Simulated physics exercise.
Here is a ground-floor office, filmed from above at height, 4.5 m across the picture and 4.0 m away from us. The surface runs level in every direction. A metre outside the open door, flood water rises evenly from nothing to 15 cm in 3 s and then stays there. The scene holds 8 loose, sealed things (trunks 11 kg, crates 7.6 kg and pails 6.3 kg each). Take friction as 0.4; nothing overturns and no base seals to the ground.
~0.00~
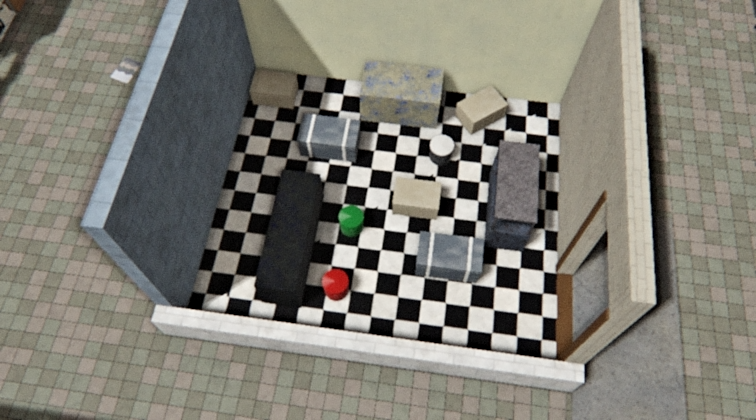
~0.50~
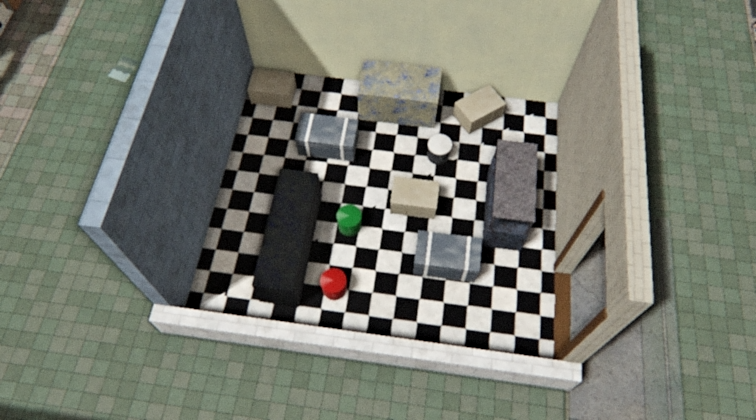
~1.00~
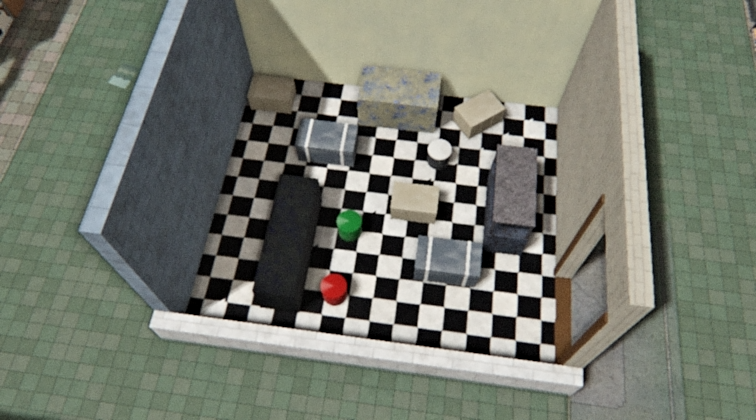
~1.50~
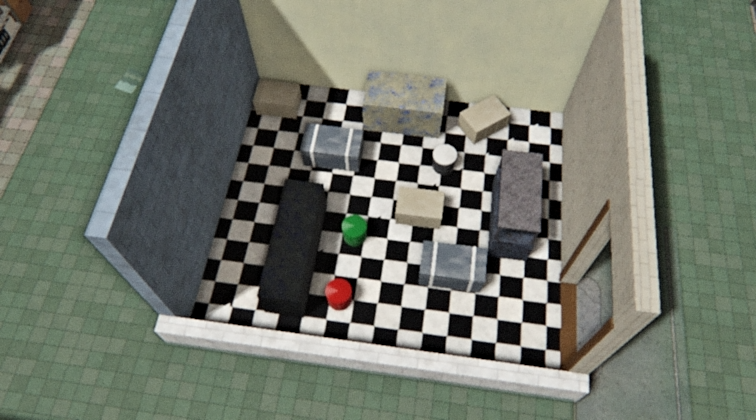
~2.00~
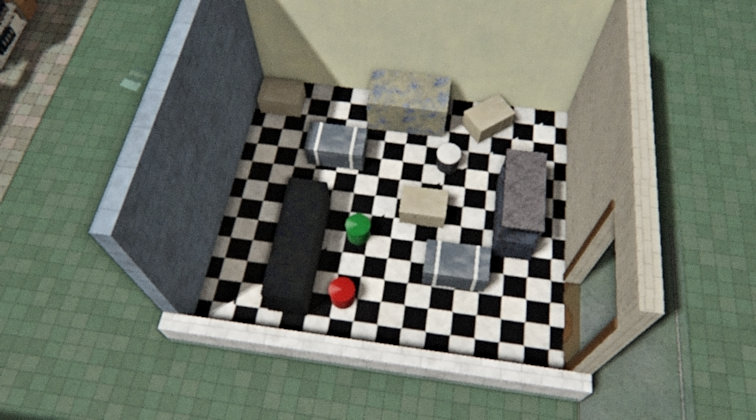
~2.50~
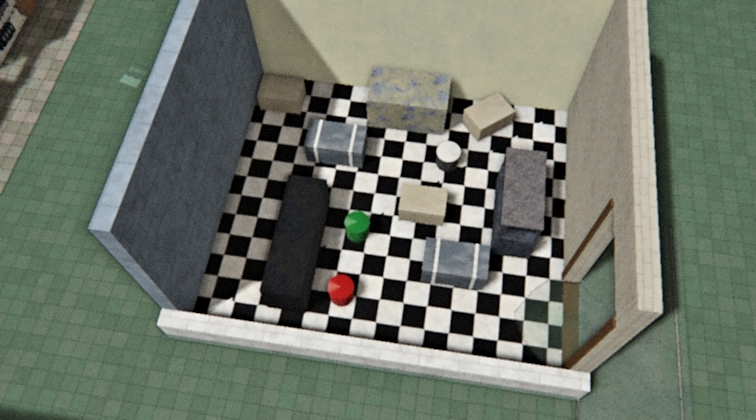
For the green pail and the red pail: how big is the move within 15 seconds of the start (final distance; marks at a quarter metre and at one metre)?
Looking at where they end up, the green pail ends well away while the red pail ends well away.
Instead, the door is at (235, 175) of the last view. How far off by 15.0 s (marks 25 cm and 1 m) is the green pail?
With that change, the green pail keeps still.
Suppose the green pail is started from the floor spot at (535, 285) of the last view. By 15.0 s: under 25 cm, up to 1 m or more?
What happens is it gets pushed a long way.
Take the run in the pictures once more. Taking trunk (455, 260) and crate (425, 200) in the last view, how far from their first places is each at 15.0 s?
Shifts: 150 cm / 60 cm.
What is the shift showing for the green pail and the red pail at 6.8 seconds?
By then roughly 10 cm and 10 cm, respectively.
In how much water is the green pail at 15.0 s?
9 cm or so.
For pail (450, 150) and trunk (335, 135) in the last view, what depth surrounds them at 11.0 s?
Some 4 cm at the first, some 6 cm at the second.
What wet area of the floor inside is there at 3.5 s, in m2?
About 2.5 m2.
After 3.5 s the green pail is near (357, 222), 0.0 m from its start, aground; the red pail is near (341, 287), 0.0 m from its start, aground; 0 afloat.
After 6.8 s the green pail is near (355, 215), 0.1 m from its start, aground; the red pail is near (332, 279), 0.1 m from its start, afloat; 2 afloat.
After 11.0 s the green pail is near (351, 128), 1.5 m from its start, aground; the red pail is near (335, 246), 0.5 m from its start, afloat; 5 afloat.
After 15.0 s the green pail is near (299, 129), 1.7 m from its start, afloat; the red pail is near (326, 103), 2.8 m from its start, afloat; 7 afloat.
